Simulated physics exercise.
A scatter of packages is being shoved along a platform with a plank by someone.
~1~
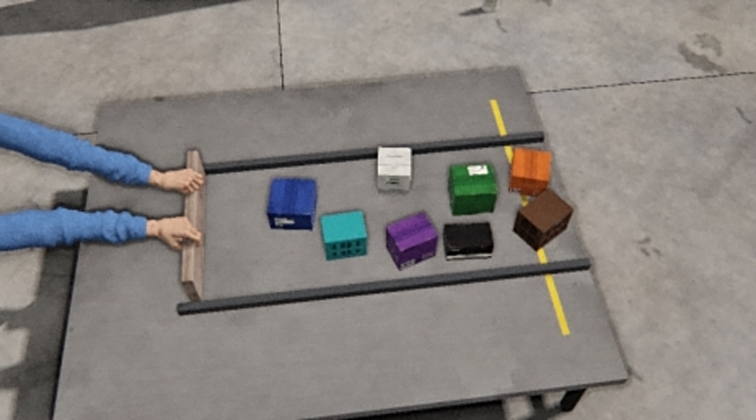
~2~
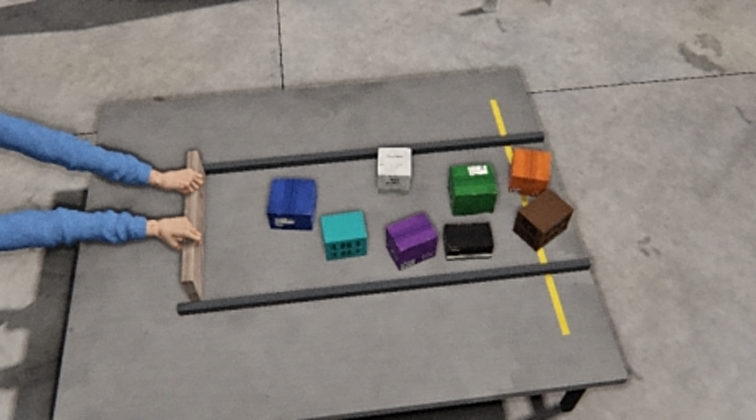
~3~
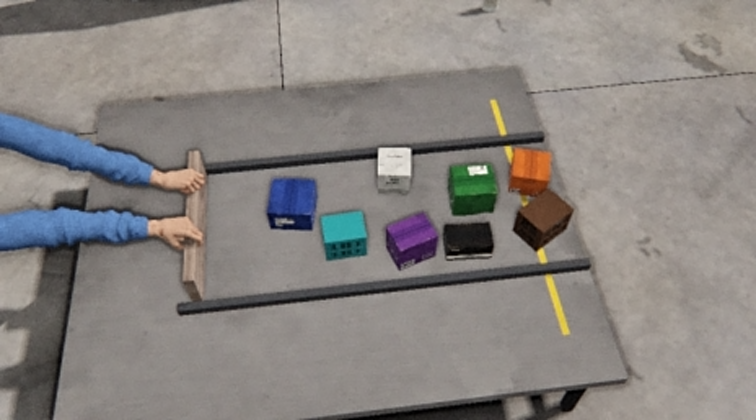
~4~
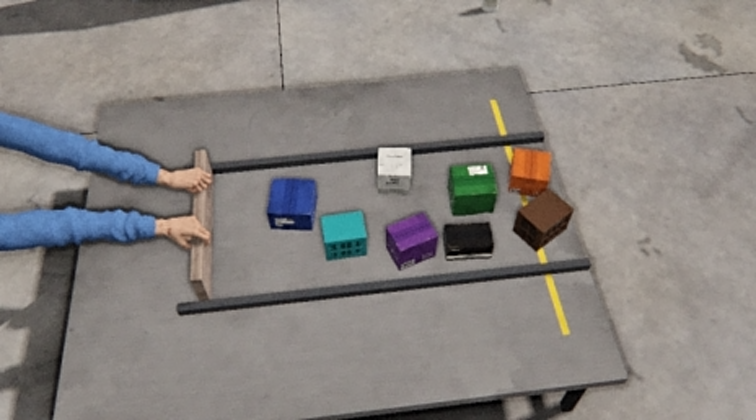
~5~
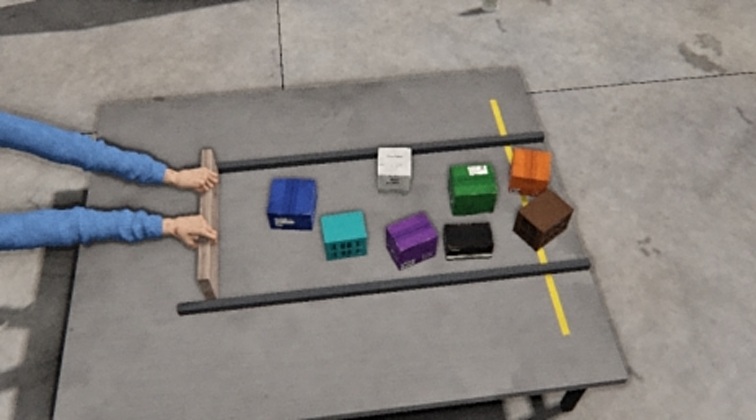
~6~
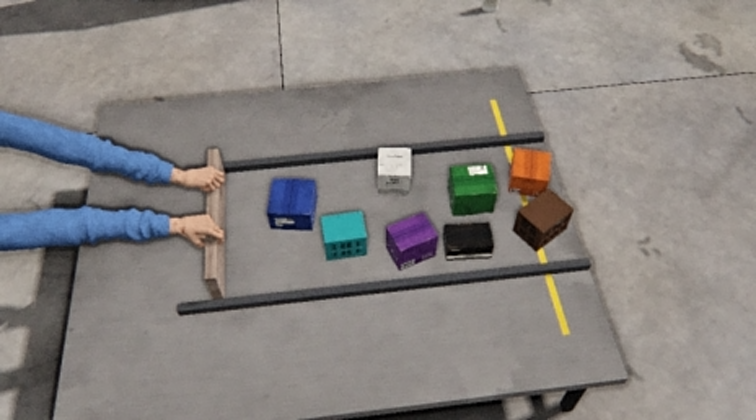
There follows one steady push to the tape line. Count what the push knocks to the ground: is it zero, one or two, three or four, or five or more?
Lost: Five or more.
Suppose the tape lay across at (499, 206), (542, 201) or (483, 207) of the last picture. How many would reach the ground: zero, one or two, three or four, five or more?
Three or four; 5 or more; three to four.
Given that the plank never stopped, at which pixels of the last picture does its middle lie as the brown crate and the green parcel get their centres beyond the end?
First near (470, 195), second near (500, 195).
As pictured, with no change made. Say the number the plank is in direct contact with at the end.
The count comes out at 2.
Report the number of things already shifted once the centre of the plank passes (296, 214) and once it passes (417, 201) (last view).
The counts are 1 and 7.
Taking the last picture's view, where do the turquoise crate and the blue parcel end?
The turquoise crate ends up near (553, 212), and the blue parcel near (542, 177).
A little later, none off yet; orange box at rest near (529, 173); brown crate at rest near (543, 220); green parcel at rest near (472, 190).
When it is over, the number that fall off is five or more; down, white box, purple parcel, black parcel, green parcel, brown crate and orange box.
